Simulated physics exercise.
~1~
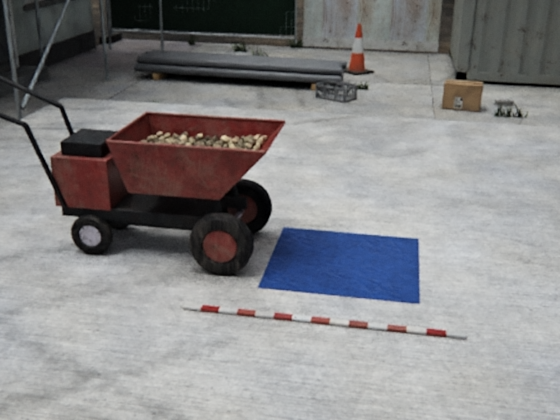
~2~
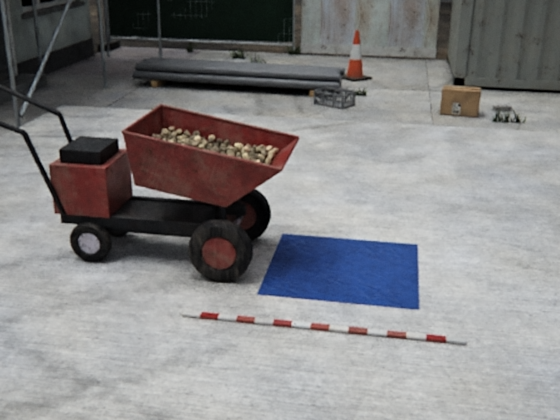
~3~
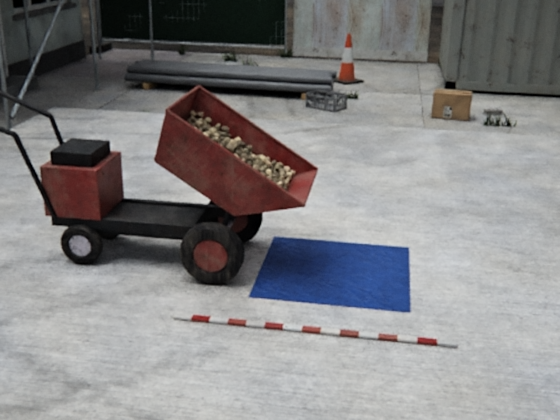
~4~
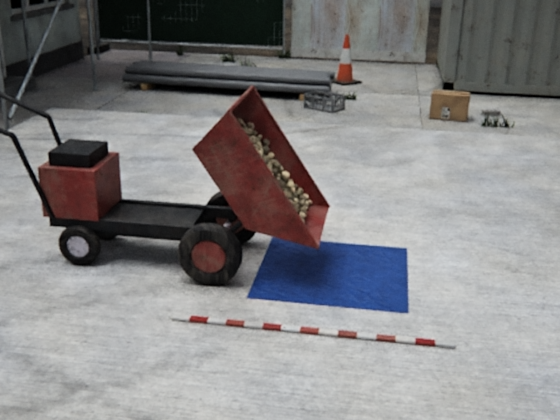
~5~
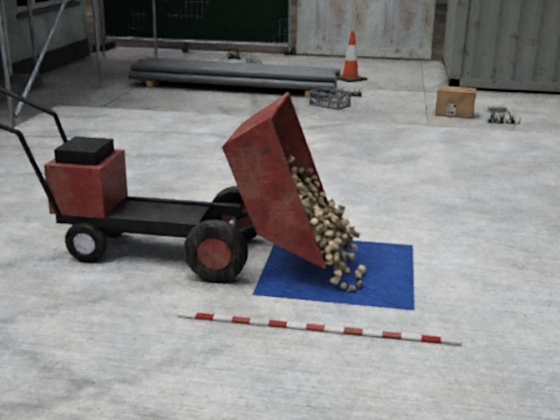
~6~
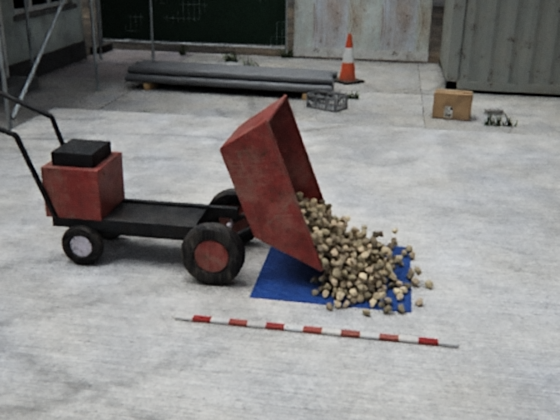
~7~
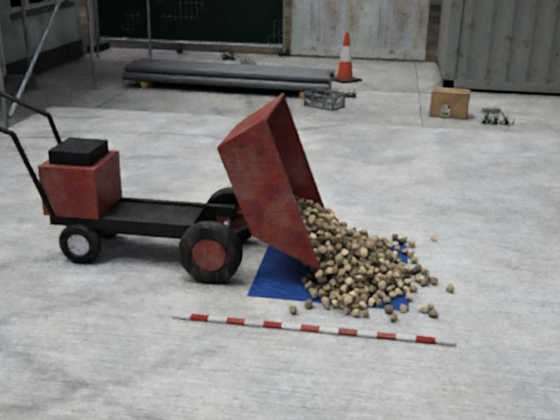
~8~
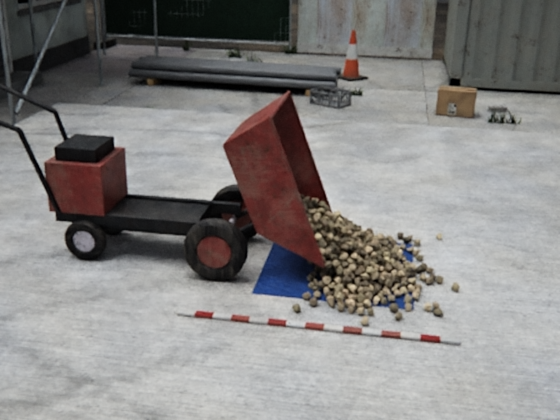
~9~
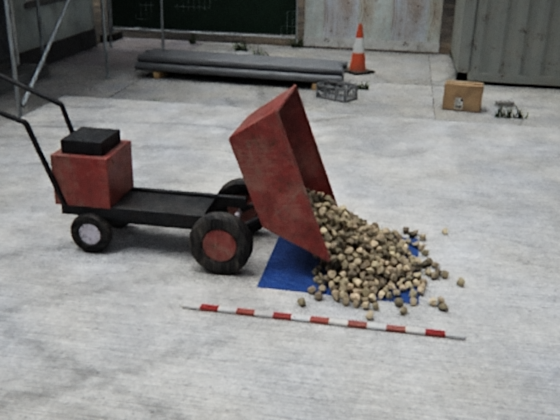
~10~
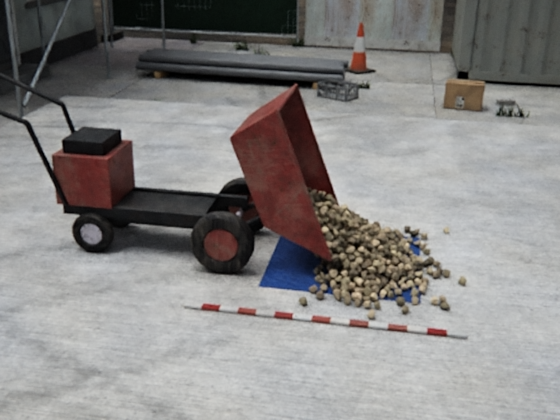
A red powered barrow, its tray loaded with small pale brown stones, stands at the left of a grey concrete yard, seen from slightly above and to the side by a gently swaying camera. A blue sheet lies to its right, with a red and white striped staff in front and pipes, an orange cone and a box behind. The tray tips steeply forward to the right while the barrow stays put. Stones pour from its lip and spread over the sheet, a few rolling past its edges. The tray stays tipped, and the stones settle in a heap reaching back into it, with blue still showing at the left.
